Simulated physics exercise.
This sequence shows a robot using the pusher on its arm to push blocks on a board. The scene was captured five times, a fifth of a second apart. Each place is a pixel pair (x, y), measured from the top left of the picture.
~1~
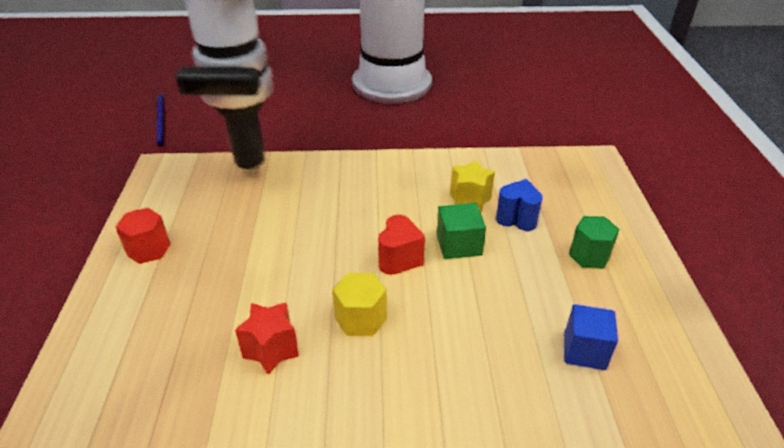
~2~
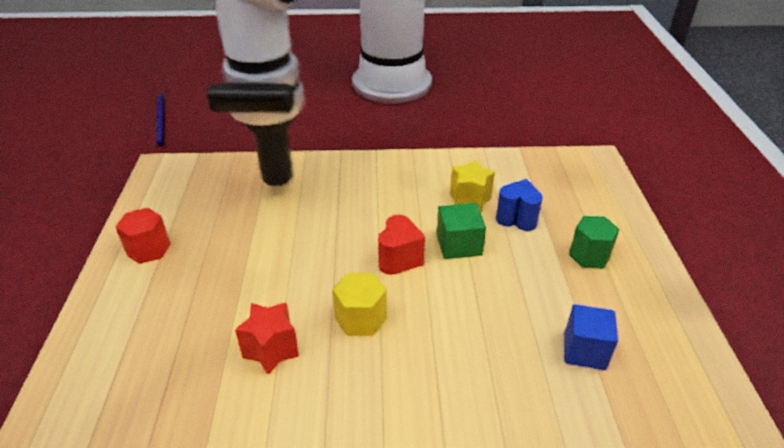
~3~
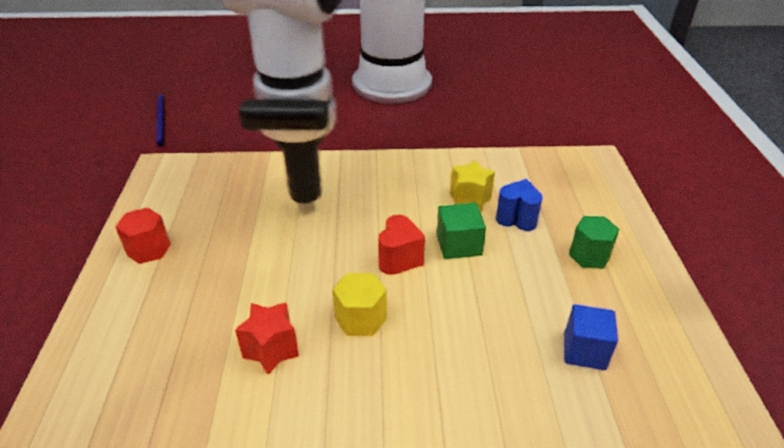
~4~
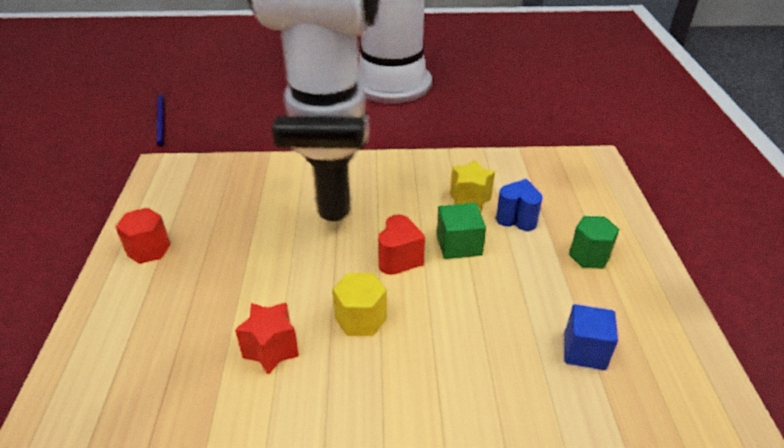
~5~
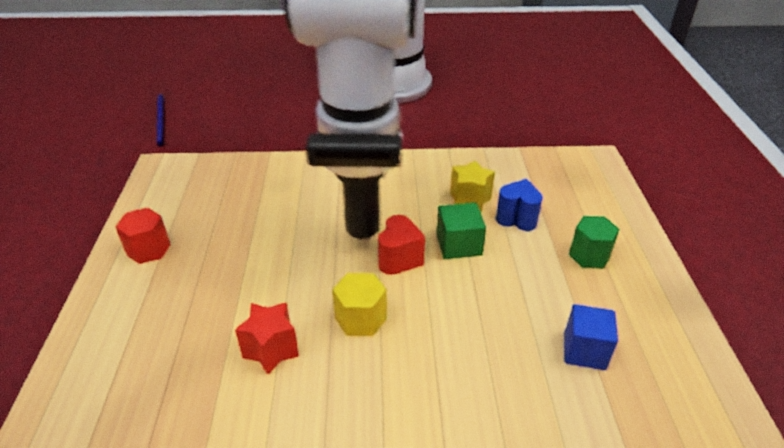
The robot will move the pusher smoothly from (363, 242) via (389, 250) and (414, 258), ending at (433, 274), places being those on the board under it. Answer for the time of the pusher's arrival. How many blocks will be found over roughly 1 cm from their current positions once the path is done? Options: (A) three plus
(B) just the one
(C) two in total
B - just the one.
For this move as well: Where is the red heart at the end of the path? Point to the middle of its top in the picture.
I think it will end close to (461, 264).
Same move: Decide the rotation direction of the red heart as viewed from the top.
Viewed from above, clockwise.
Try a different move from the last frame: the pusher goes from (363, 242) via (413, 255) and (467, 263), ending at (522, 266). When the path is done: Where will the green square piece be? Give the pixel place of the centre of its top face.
Just about (492, 210).
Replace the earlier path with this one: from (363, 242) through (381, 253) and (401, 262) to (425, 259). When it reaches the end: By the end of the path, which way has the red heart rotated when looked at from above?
From overhead, clockwise.
On the path given first. Halfway along, pusher (402, 240); red heart (427, 242), turned 30° clockwise.
At the end, pusher (433, 260); red heart (461, 264), turned 30° clockwise; green square piece unmoved.
